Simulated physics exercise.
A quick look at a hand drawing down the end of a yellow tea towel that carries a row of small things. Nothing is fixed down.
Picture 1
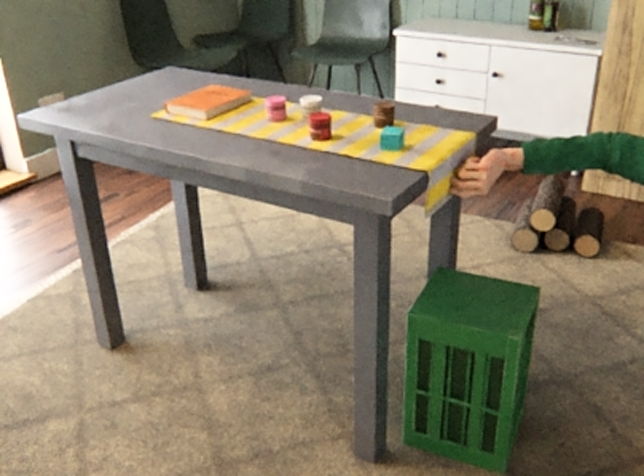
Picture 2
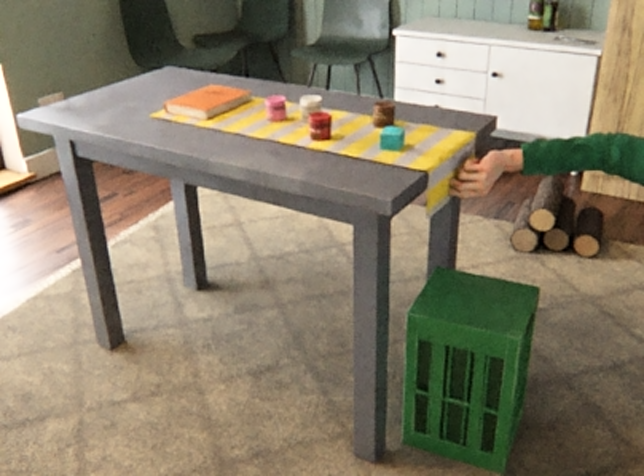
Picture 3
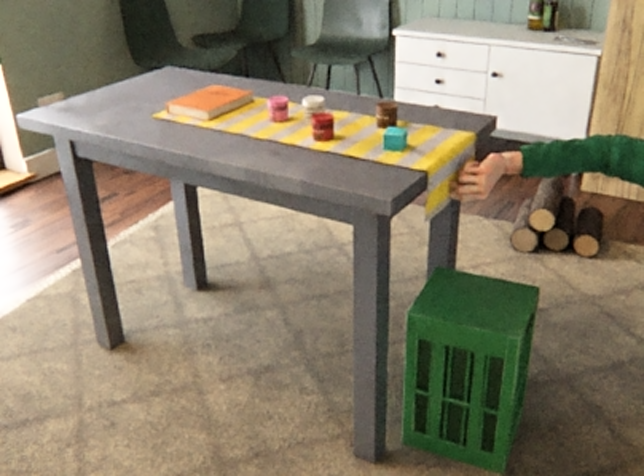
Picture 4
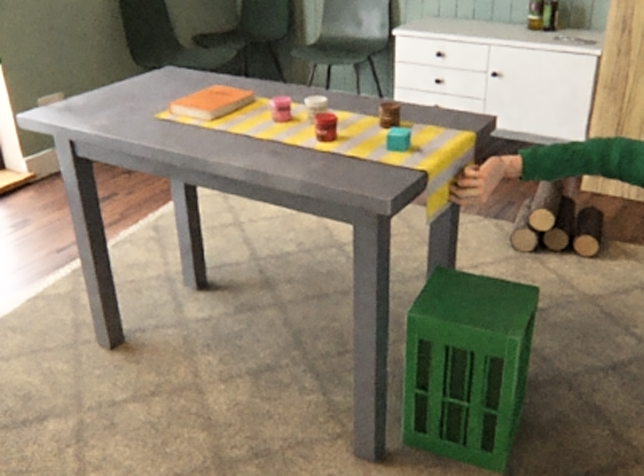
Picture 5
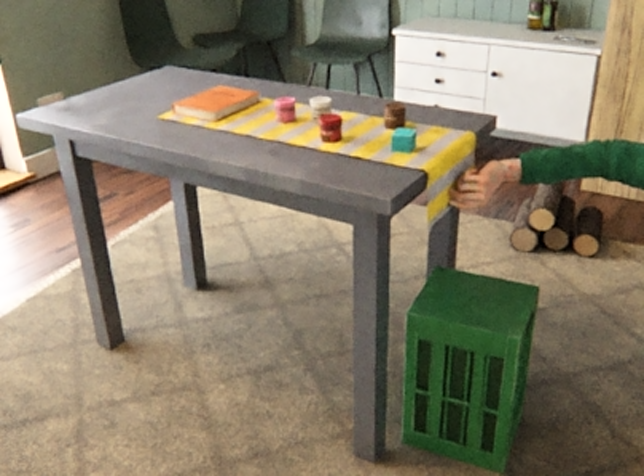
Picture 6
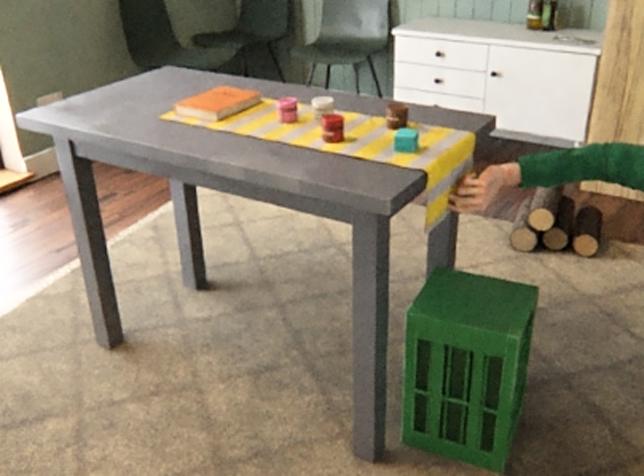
A yellow and grey striped cloth slid slightly toward the right end of a grey table as a green-sleeved hand drew its end down, carrying the little pots, turquoise cube and orange book along.
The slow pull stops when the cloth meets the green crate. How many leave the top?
The count of fallen things is two.
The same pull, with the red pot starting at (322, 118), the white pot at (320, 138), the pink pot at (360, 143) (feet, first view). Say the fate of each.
The red pot remains up; the white pot keeps its place on top; the pink pot goes over.
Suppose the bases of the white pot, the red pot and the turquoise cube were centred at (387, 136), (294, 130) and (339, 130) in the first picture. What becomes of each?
The white pot falls; the red pot does not fall; the turquoise cube remains up.
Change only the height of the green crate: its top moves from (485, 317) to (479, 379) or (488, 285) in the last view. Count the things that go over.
In that case 4 and 1.
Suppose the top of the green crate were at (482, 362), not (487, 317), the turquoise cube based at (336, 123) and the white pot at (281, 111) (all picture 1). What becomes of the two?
The turquoise cube drops off, the white pot holds on.
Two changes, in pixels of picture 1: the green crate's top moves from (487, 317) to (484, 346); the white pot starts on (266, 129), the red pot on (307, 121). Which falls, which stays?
The white pot keeps its place on top, the red pot does not fall.
Soon after, hem near (448, 237); all still up.
Then, hem near (448, 271); turquoise cube gone.
Further on, hem on the crate; turquoise cube and brown pot gone.
At rest, hem on the crate; turquoise cube and brown pot gone. It carries off two.
